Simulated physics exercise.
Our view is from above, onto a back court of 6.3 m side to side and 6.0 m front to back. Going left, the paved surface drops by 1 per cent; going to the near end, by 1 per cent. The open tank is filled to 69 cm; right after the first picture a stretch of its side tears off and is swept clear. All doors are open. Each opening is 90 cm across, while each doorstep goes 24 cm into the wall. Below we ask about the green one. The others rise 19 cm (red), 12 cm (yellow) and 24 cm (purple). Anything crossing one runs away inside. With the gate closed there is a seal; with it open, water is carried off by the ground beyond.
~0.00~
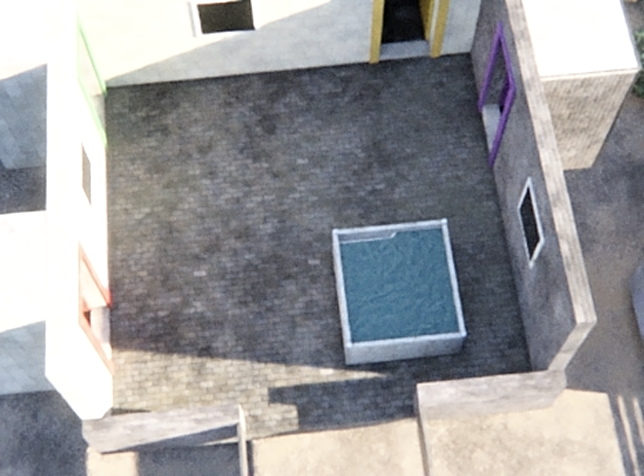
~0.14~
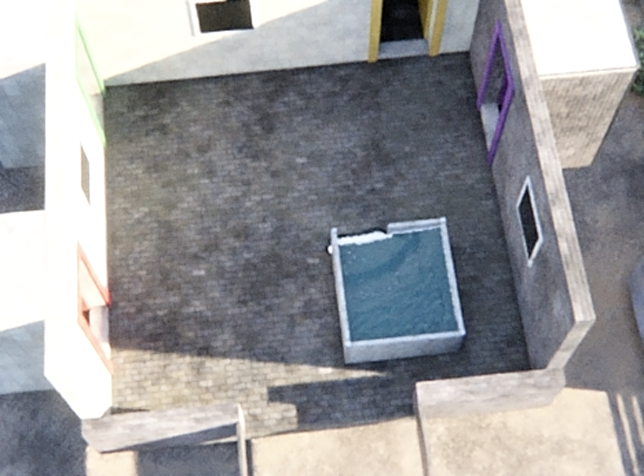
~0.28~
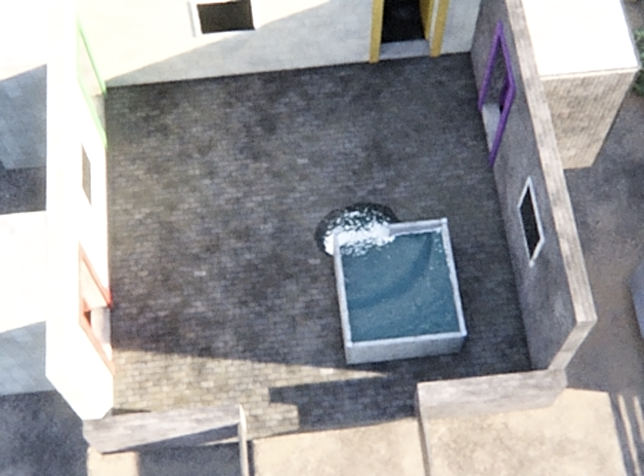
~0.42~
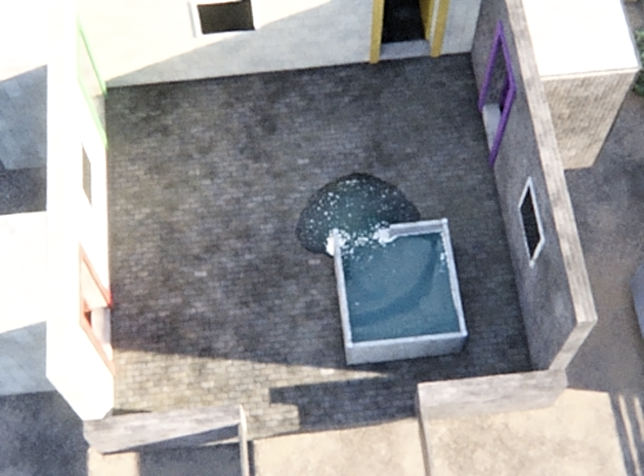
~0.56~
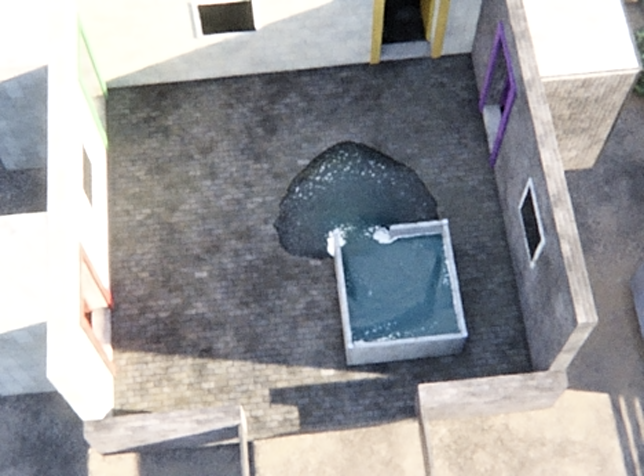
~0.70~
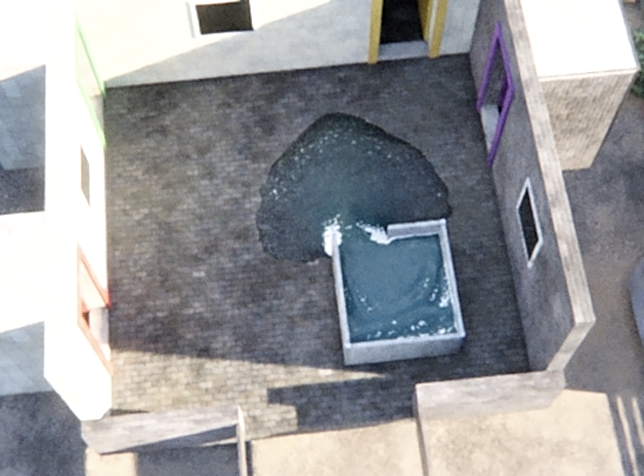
Paved back court from above, an open tank's far side breaking away at the left and water pouring out, spreading across the floor.
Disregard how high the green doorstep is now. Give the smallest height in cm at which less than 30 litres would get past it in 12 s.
Close to 15 cm is just enough.
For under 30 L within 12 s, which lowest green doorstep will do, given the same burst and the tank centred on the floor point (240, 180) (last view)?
It must be around 28 cm tall.
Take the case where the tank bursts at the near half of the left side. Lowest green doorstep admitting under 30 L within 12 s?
It should stand roughly 8.5 cm high.
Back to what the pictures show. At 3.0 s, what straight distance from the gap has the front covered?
It gets close to 5.2 metres out.
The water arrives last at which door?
Door: Red.
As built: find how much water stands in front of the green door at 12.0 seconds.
You'd measure close to 7.5 cm there.
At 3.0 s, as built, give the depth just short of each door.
Lab note, depth in cm: Green 21; red 0; yellow 14; purple 4.
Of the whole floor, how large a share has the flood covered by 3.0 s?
Approximately 45 % of the floor.
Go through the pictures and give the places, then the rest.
The open tank at (397, 284) is whole and still, 69 cm deep; the green door at (93, 89) is dry, in the first picture.
The front is at a hidden place, 0.3 m from the gap on the far side; 0.2 m2 of floor is wet, 69 cm left at the back, in the second picture.
The front is at (362, 207), 0.8 m from the gap on the far side; 0.7 m2 of floor is wet, 69 cm left at the back, in the third picture.
Water pours out on the far side and has run 1.3 m, to (355, 178); about 7 cm deep outside, 69 cm at the back, in the fourth picture.
Water pours out on the far side and has run 1.9 m, to (340, 147); about 5 cm deep outside, 62 cm at the back, in the fifth picture.
The front is at (327, 120), 2.5 m from the gap on the far side; 4.8 m2 of floor is wet, 58 cm left at the back; the green door at (91, 90), 4.9 m from the gap, is still 3.1 m from the nearest water, in the sixth picture.
After 1.4 s water covers 35 % of the floor, deepest (30 cm) near (358, 239); it has not reached the green door.
After 3.0 s water covers 45 % of the floor, deepest (26 cm) near (104, 90); 21 cm at the green door, 4 litres in over its 14 cm doorstep.
After 12.0 s water covers 95 % of the floor, deepest (13 cm) near (112, 433); 7 cm at the green door, 40 litres in over its 14 cm doorstep.
At the green door as built, the water arrived by 2.4 s and peaked near 22 cm at 3.2 s.
With a doorstep of 13.5 cm, 45 litres would have come in within the 12 s; with 18.5 cm, 12 litres. So under 30 litres takes about 15 cm.
